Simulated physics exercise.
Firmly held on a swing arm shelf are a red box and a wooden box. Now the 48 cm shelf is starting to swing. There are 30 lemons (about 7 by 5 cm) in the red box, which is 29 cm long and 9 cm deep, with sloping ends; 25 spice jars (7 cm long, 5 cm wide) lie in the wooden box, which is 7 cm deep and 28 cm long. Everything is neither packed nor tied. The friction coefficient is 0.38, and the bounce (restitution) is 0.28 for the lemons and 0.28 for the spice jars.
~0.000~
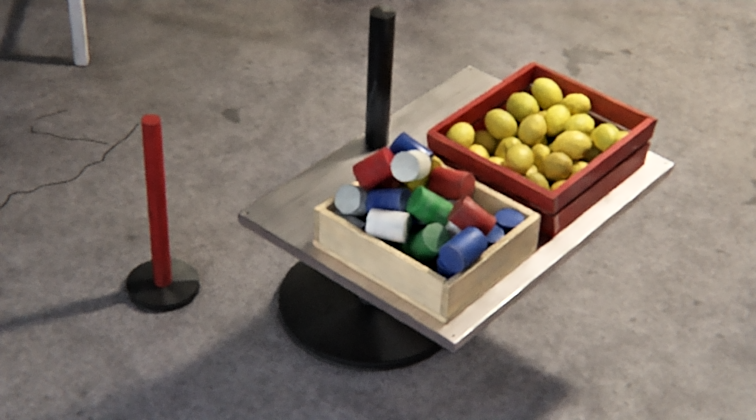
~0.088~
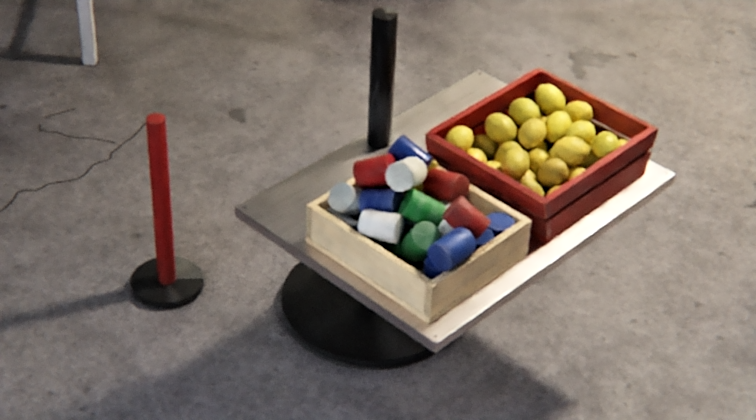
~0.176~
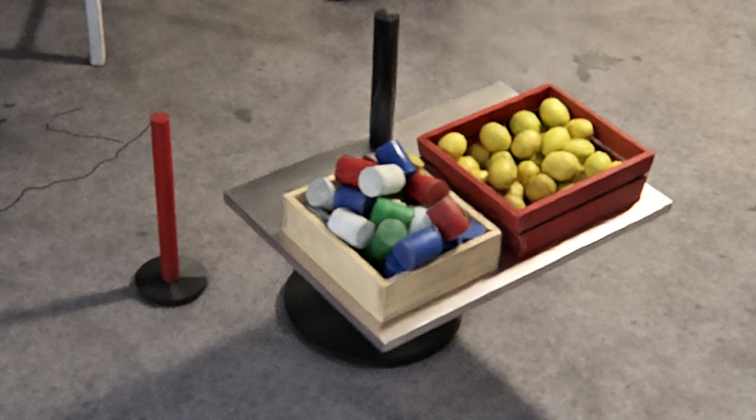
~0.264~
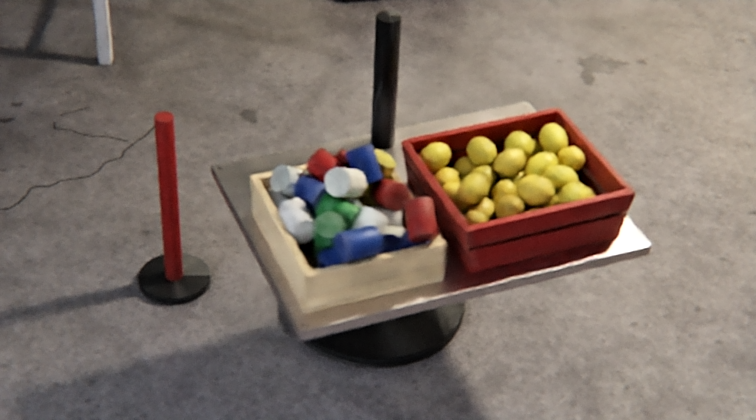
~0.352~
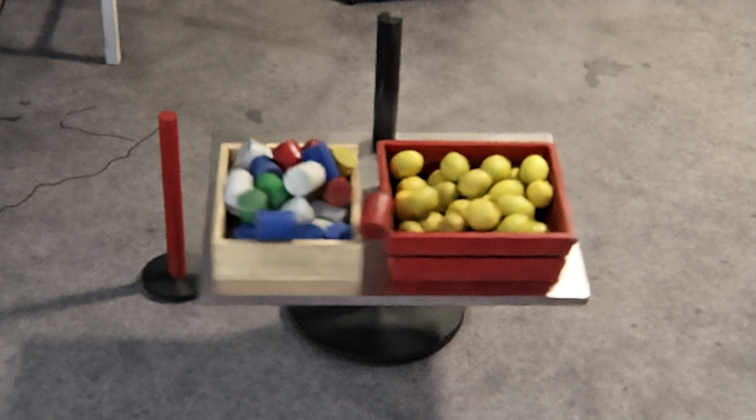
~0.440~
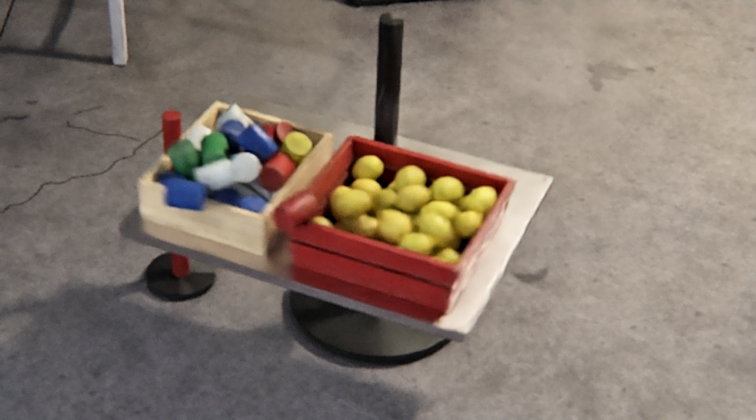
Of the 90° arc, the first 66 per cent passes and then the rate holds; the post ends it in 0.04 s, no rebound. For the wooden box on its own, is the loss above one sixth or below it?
Above one sixth.
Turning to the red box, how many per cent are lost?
For the red box, roughly 0 percent.
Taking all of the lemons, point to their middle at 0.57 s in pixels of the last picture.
Centred roughly at (331, 215).
After 0.49 s, end of the swing.
After 0.57 s, red box 30 in, 0 out and wooden box 23 in, 2 out.
After 0.69 s, red box 30 in, 0 out and wooden box 20 in, 5 out.
After 0.91 s, red box 30 in, 0 out and wooden box 18 in, 7 out.
Final count (at 1.34 s), red box 30 in, 0 out and wooden box 18 in, 7 out. Asked share, 7 of 25, 28 per cent.
